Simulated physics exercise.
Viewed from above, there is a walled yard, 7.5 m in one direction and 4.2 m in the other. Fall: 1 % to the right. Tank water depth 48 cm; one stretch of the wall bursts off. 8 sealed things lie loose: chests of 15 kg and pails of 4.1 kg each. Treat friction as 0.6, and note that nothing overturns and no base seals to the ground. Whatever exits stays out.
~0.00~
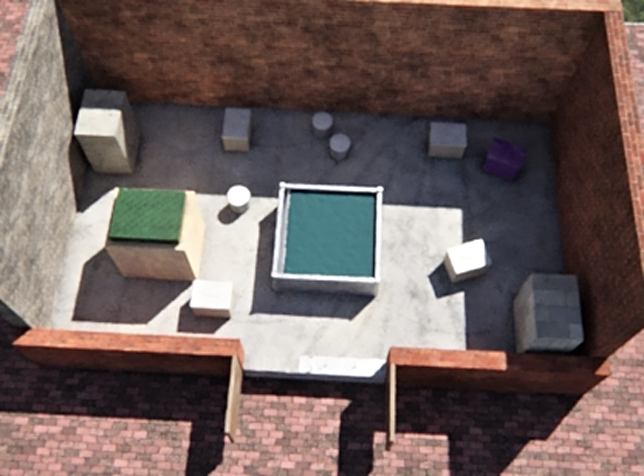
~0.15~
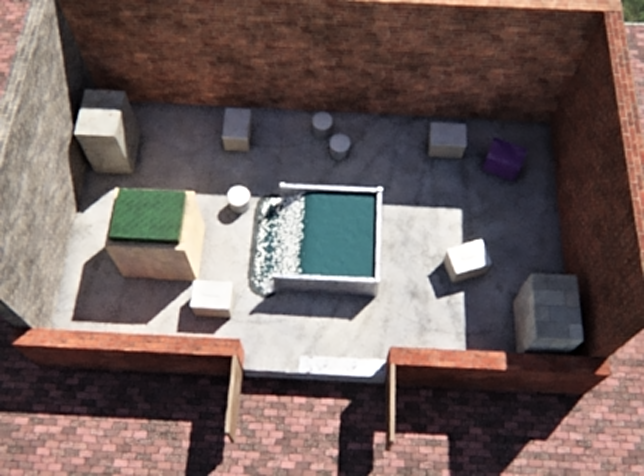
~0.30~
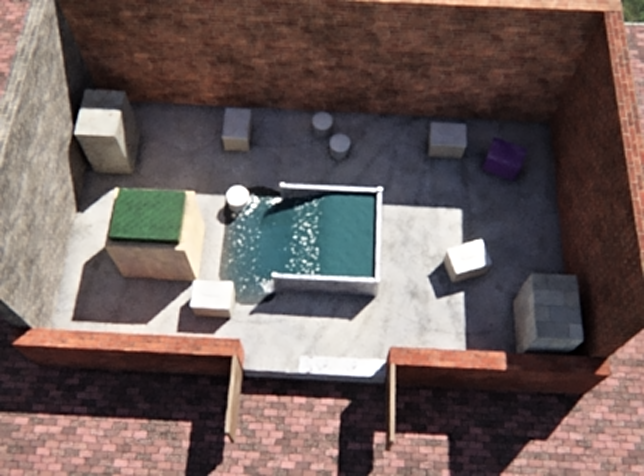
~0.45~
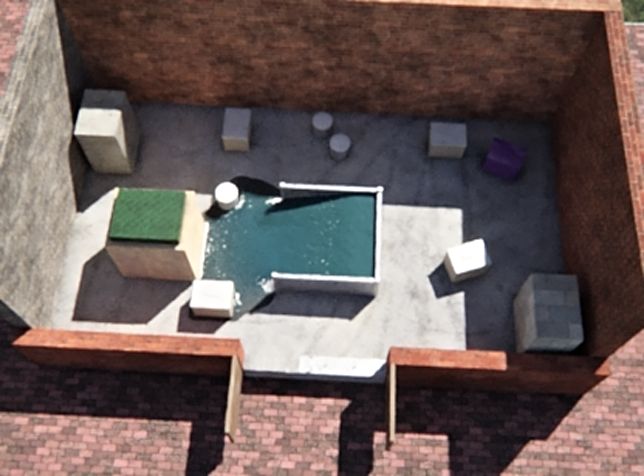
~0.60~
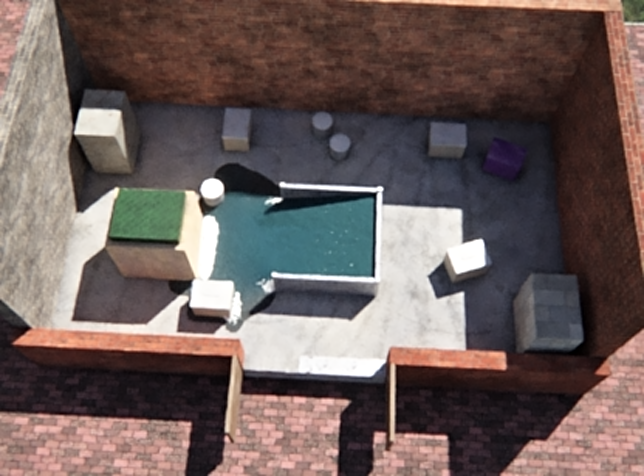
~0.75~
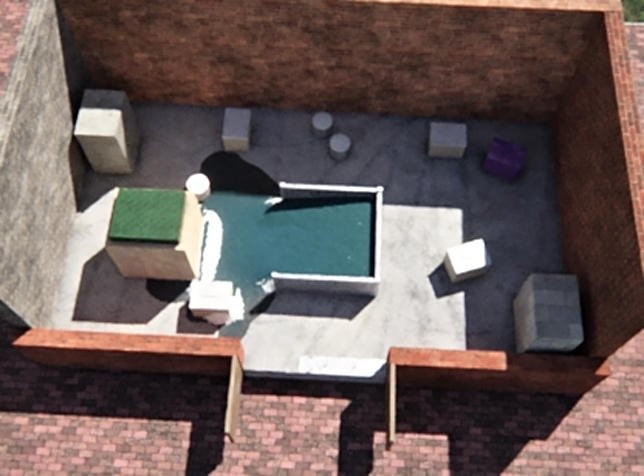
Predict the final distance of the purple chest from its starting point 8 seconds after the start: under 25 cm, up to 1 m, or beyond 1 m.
Essentially unmoved.
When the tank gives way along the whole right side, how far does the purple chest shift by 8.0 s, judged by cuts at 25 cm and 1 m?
The purple chest is swept away.
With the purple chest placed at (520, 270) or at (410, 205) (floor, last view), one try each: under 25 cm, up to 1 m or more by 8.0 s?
Nearly still; nearly still.
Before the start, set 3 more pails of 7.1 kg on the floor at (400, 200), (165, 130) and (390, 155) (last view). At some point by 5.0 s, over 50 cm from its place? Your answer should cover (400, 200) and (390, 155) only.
Below the mark, below the mark.
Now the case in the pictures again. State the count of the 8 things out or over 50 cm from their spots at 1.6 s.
Answer: 1.
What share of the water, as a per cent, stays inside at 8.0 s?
Close to 92 in a hundred parts remain.
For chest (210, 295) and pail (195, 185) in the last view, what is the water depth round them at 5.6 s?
First roughly 7 cm, second roughly 6 cm.
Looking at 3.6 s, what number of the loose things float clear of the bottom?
1.
After 1.6 s the purple chest is near (507, 153), 0.0 m from its start, aground; 0 of 8 are out; 1 afloat.
After 3.6 s the purple chest is near (507, 153), 0.0 m from its start, aground; 0 of 8 are out; 1 afloat.
After 5.6 s the purple chest is near (507, 153), 0.0 m from its start, aground; 0 of 8 are out; 2 afloat.
After 8.0 s the purple chest is near (507, 153), 0.0 m from its start, aground; 0 of 8 are out; 1 afloat.
